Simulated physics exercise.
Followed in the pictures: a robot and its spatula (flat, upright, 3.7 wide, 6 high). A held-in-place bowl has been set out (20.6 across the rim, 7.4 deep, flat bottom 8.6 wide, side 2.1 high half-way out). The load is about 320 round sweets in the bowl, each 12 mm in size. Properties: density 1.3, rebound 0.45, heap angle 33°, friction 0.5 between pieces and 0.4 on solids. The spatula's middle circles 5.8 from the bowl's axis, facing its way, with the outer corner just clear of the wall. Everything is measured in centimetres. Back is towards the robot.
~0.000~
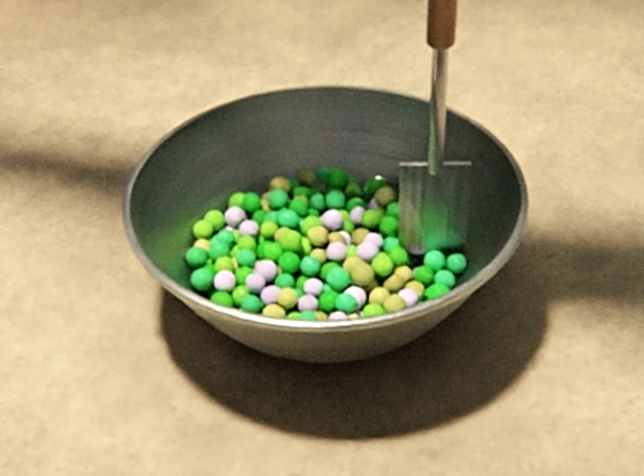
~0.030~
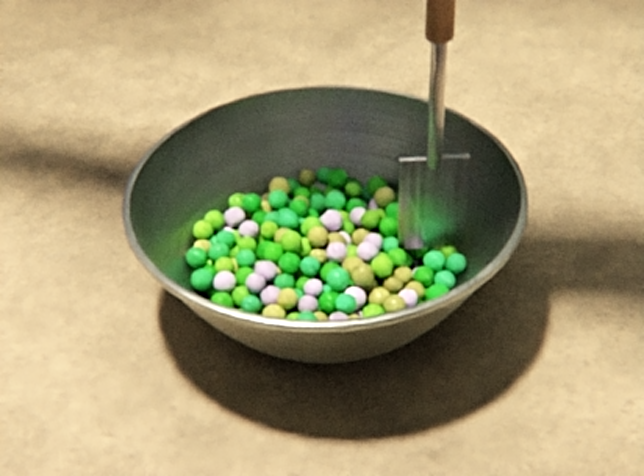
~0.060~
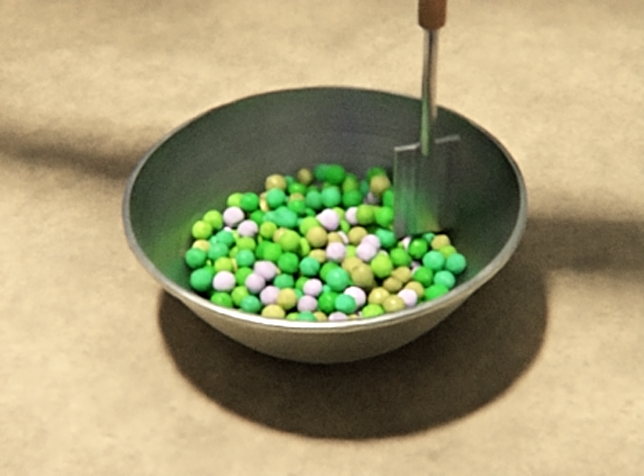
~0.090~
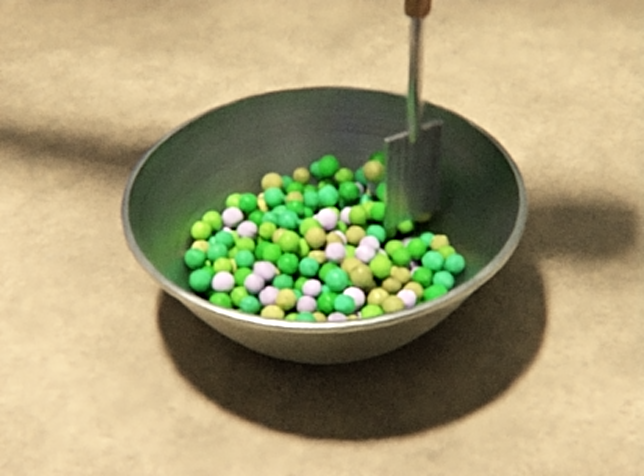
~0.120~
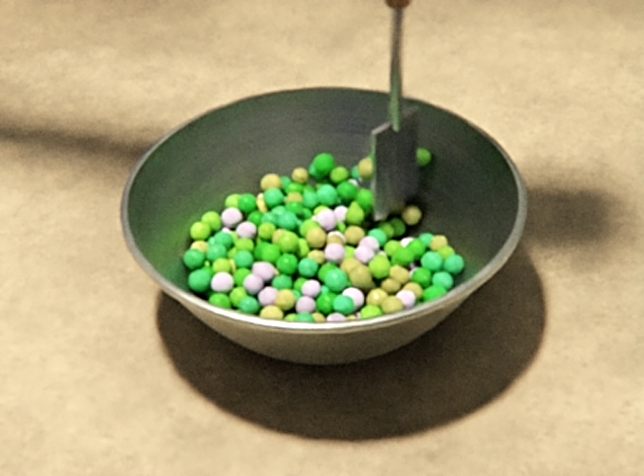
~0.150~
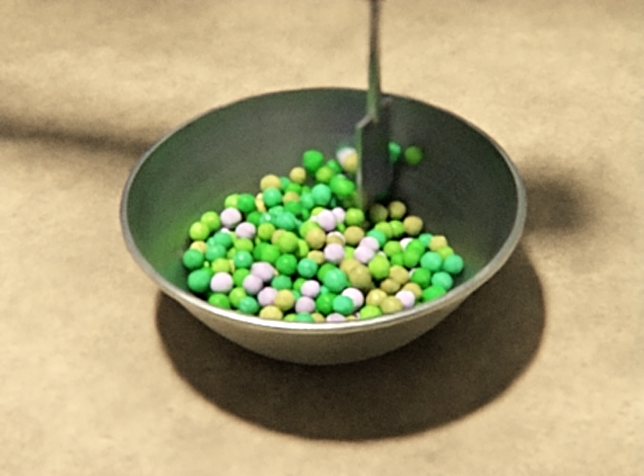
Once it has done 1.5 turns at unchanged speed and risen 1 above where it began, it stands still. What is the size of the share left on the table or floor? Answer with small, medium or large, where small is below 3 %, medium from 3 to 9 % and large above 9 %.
It is small.
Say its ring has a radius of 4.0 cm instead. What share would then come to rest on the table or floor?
Then about 0 per cent.
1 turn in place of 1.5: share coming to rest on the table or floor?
Estimate: Near 0 %.
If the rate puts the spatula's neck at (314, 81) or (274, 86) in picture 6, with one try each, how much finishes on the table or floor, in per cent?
Close to 5 and 10 in a hundred.
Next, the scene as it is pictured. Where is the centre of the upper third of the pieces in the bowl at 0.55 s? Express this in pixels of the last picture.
About pixel (320, 303).
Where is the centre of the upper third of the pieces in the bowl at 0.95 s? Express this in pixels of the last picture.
Close to pixel (332, 215).
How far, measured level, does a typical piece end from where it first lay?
Roughly 2 cm.
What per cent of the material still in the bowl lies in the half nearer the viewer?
I'd say around 50 per cent.
By 0.55 s, 249° round, highest piece 8 above the table; 319 in the bowl, 1 in flight or on the tool.
By 0.95 s, 77° round, highest piece 9 above the table; 317 in the bowl, 3 on the table or floor.
By 1.35 s, 180° round, highest piece 6 above the table; 316 in the bowl, 4 on the table or floor.
By 2.05 s, 180° round, highest piece 6 above the table; 316 in the bowl, 4 on the table or floor.
Final count, 316 in the bowl, 4 on the table or floor. That is 1 % on the table or floor.
